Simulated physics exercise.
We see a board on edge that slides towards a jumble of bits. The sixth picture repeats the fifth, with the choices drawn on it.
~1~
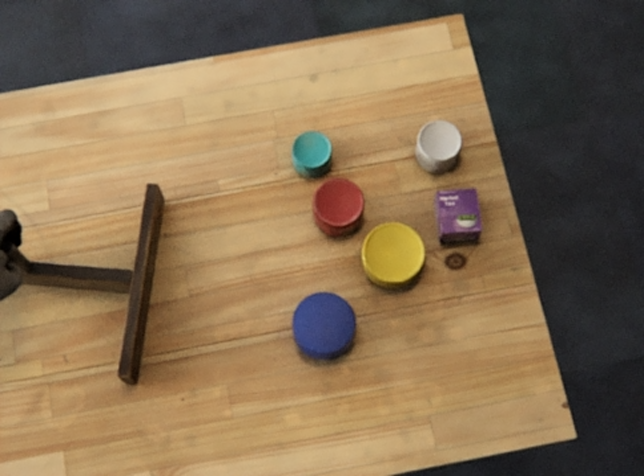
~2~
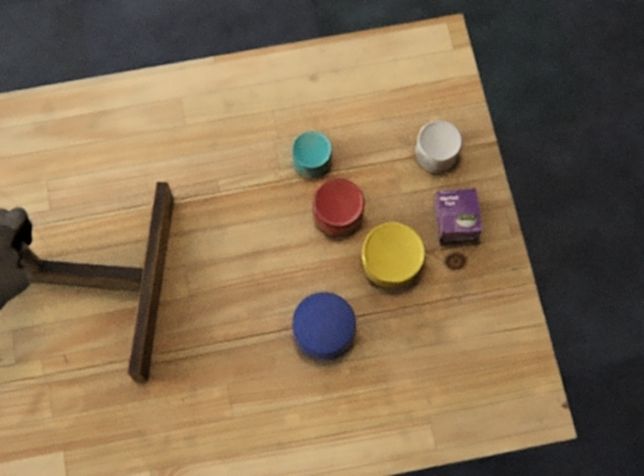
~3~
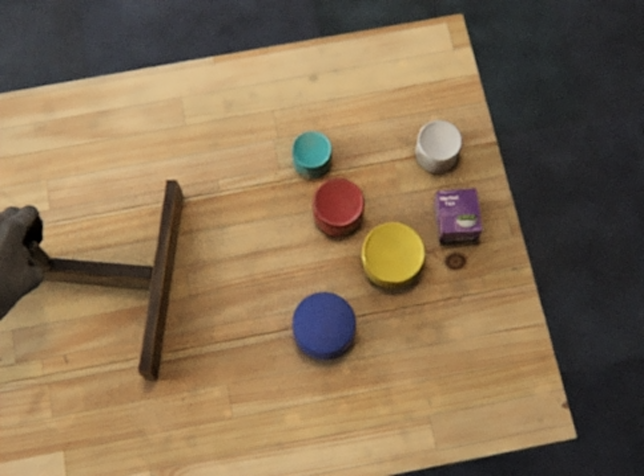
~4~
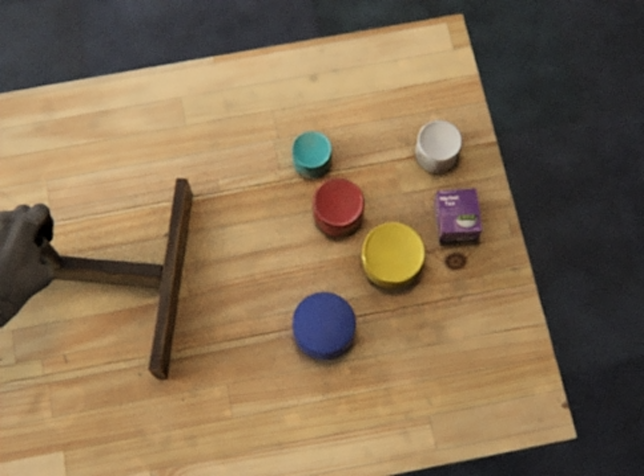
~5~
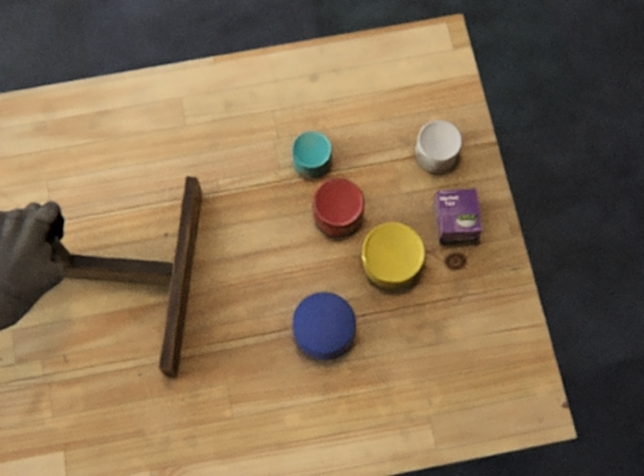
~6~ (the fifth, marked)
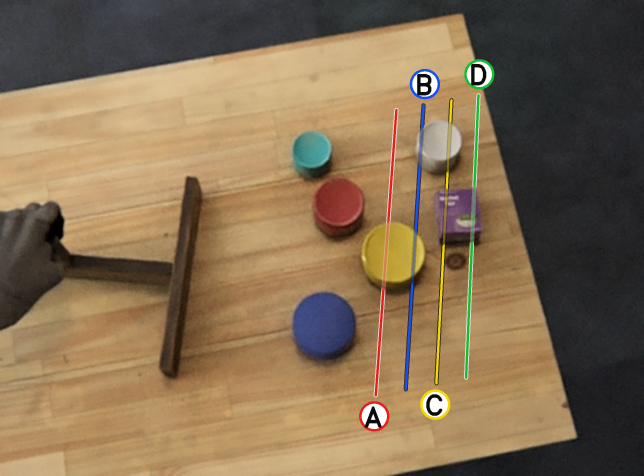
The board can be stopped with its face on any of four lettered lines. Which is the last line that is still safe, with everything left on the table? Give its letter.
Up to line C.
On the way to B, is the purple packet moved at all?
Yes.
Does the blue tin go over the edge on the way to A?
By then, no.
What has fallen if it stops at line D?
The purple packet goes over.
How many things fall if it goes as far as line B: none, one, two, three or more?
The count is none.
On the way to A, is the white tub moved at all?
No.
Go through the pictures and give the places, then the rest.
Turquoise tub (312, 154); blue tin (324, 326); red jar (338, 208), in the first picture.
Board (148, 275); yellow jar (393, 256), in the second picture.
Board (158, 273); white tub (438, 147), in the third picture.
Board (168, 271); blue tin (324, 326), in the fourth picture.
Board (178, 269); yellow jar (393, 256); purple packet (457, 215); white tub (438, 147), in the fifth picture.
On the marked copy, A at (387, 246); B at (415, 241); C at (444, 235); D at (473, 230).
Following C. Soon after the start, board (276, 251); purple packet (457, 215); white tub (438, 147).
Later, board (371, 234); red jar (404, 205); yellow jar (405, 260).
In the end, board (443, 220); purple packet (515, 225); white tub (473, 147); nothing has fallen.
As for the rest, A is safe but short; B is safe but short; D drops the purple packet.
